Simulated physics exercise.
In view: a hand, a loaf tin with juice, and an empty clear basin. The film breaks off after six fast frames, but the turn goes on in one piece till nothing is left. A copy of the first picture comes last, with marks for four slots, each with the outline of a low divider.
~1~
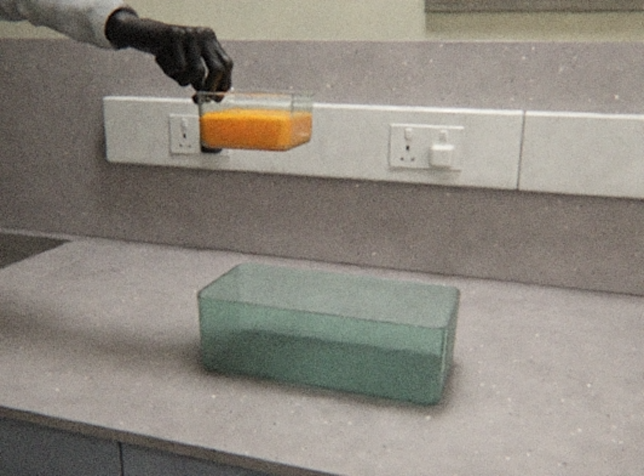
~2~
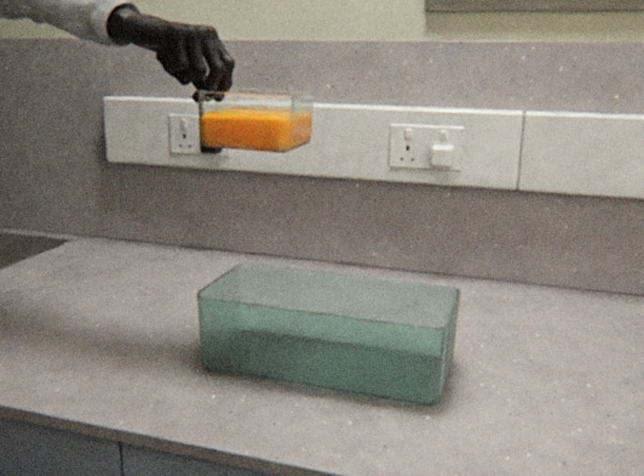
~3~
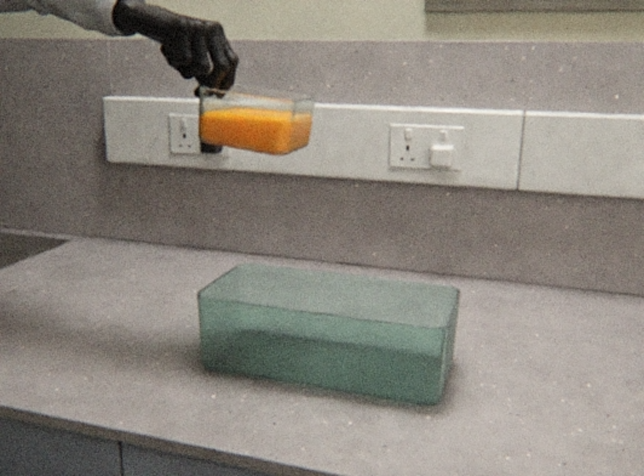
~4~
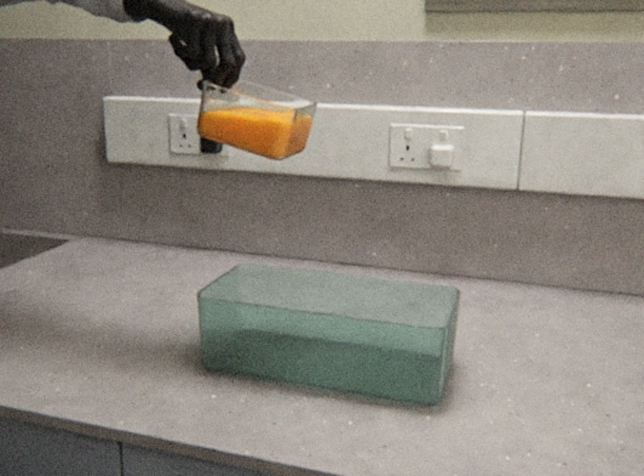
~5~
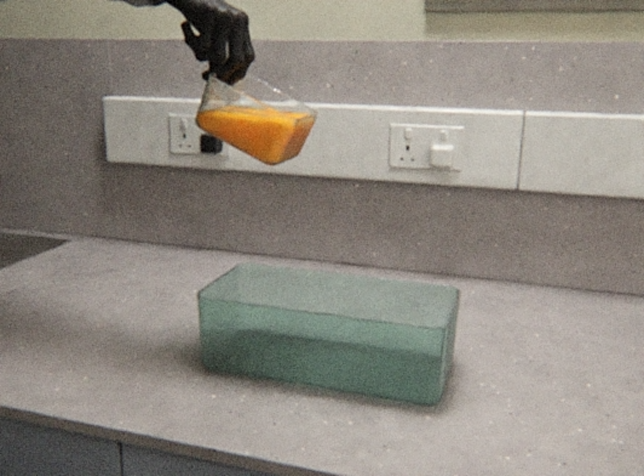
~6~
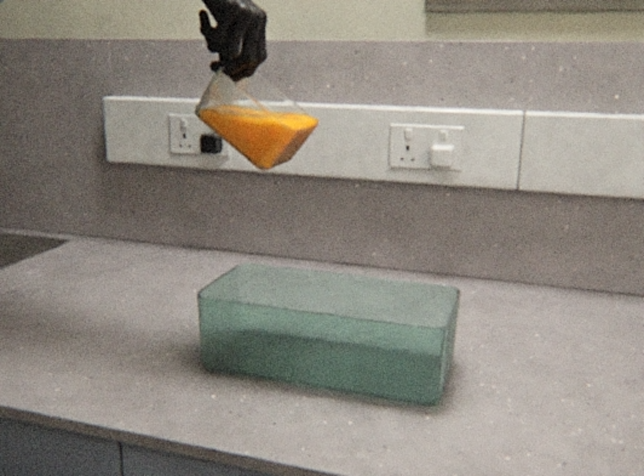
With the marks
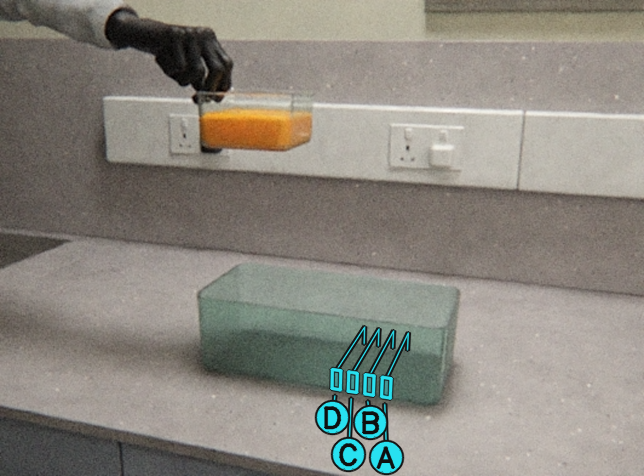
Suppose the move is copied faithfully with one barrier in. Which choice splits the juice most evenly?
D.
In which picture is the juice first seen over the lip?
In picture 6.
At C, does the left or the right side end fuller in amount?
The left side.
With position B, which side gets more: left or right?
The left side.
On the marked copy, A at (384, 404); B at (367, 401); C at (351, 398); D at (334, 395).
With A, about 77 % ends left of the wall and 19 % right of it; 4 % is lost outside.
With B, about 83 % ends left of the wall and 13 % right of it; 4 % is lost outside.
With C, about 74 % ends left of the wall and 23 % right of it; 3 % is lost outside.
With D, about 48 % ends left of the wall and 50 % right of it.
